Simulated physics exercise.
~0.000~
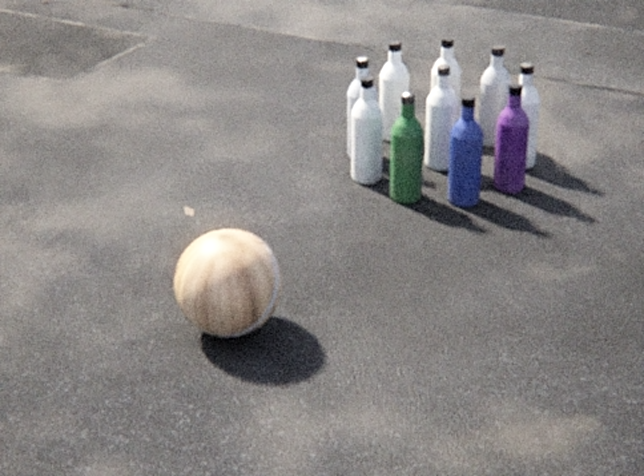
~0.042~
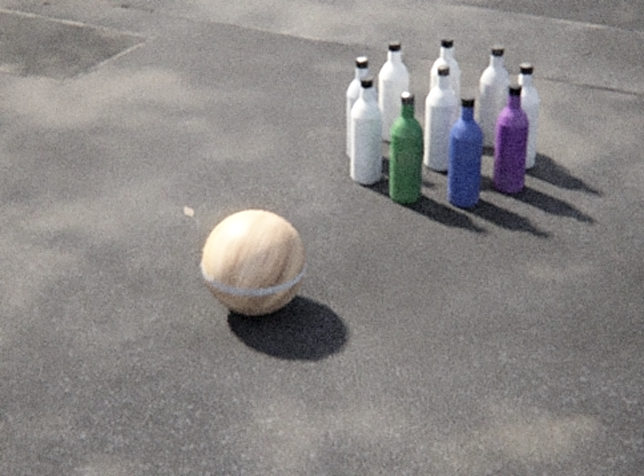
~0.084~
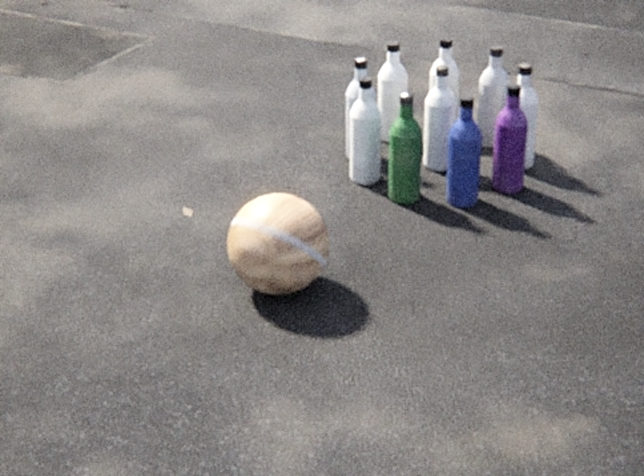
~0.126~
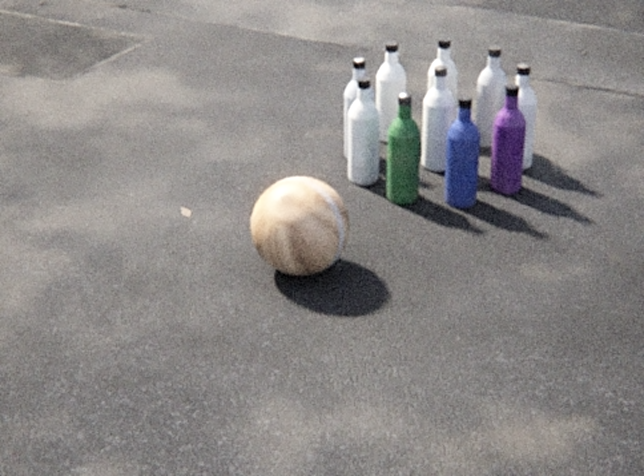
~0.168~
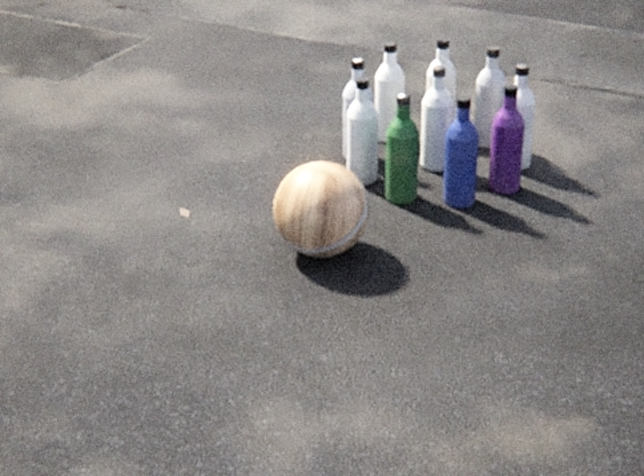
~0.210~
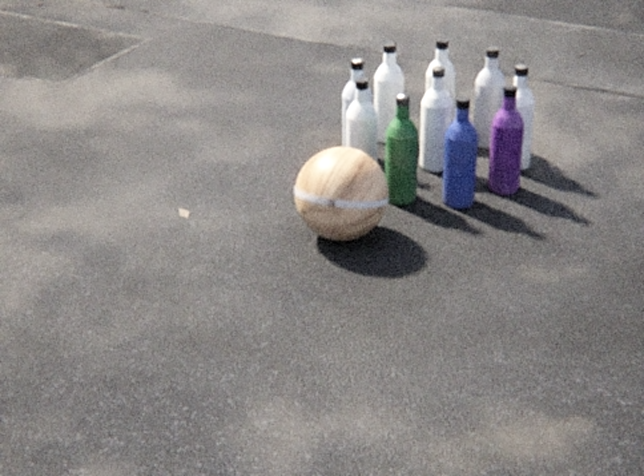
A large wooden ball with a pale stripe sits at the lower left of a grey, sunlit paved ground, seen from above at an angle. At the upper right stands a close cluster of dark-capped bottles, mostly white, with green, blue and purple ones along the near side. The ball rolls away and rightward toward the bottles, its stripe turning, while they stay upright and the camera pans very slightly.
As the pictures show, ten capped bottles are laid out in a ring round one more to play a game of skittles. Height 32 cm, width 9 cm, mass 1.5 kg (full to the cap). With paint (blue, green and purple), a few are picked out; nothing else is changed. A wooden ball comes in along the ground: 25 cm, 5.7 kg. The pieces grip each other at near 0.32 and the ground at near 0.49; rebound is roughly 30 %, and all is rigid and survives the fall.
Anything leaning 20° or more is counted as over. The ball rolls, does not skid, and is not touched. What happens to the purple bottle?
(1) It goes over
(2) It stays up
2, it stays up.
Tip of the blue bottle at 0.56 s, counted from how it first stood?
Roughly 0°.
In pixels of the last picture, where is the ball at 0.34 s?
Roughly (386, 159).
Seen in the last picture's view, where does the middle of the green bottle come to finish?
Resting position, last image: About (517, 136).
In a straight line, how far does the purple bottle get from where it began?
It ends around 0 cm from its start.
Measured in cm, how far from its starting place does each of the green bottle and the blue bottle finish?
The green one ends 50 cm from its start and the blue one 0 cm.
By 0.34 s, ball still moving; none of the 10 bottles over, 2 disturbed; purple bottle unmoved; green bottle moved 19 cm.
By 0.56 s, ball still moving; 3 of the 10 bottles over; purple bottle unmoved; green bottle tilted 39°.
By 0.98 s, ball still moving; 7 of the 10 bottles over; purple bottle unmoved; green bottle lying flat.
When it is over (1.4 s), ball rolling away; 7 of the 10 bottles over; purple bottle unmoved; green bottle lying flat; blue bottle unmoved. In pixels of the last frame, middles, purple bottle near (507, 139), green bottle near (516, 136).
